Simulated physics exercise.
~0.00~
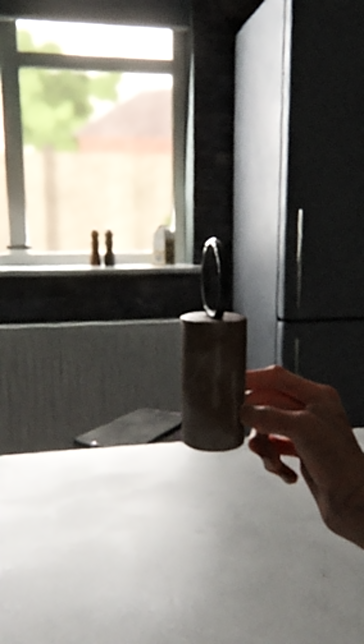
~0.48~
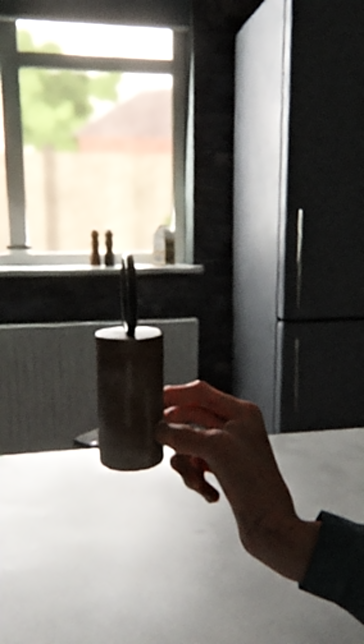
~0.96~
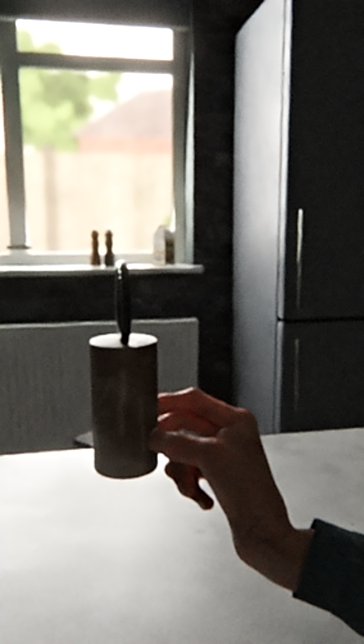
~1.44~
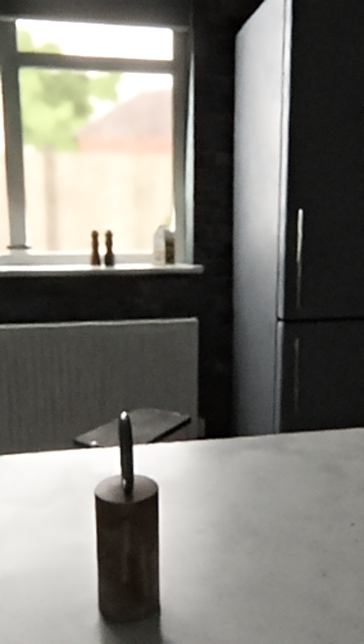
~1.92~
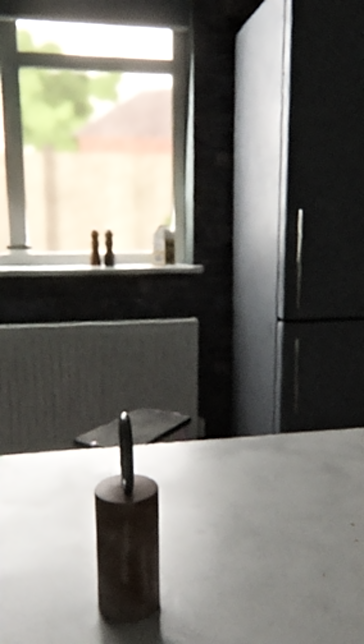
A brown lantern held by a hand moves left, then drops to the table when released.
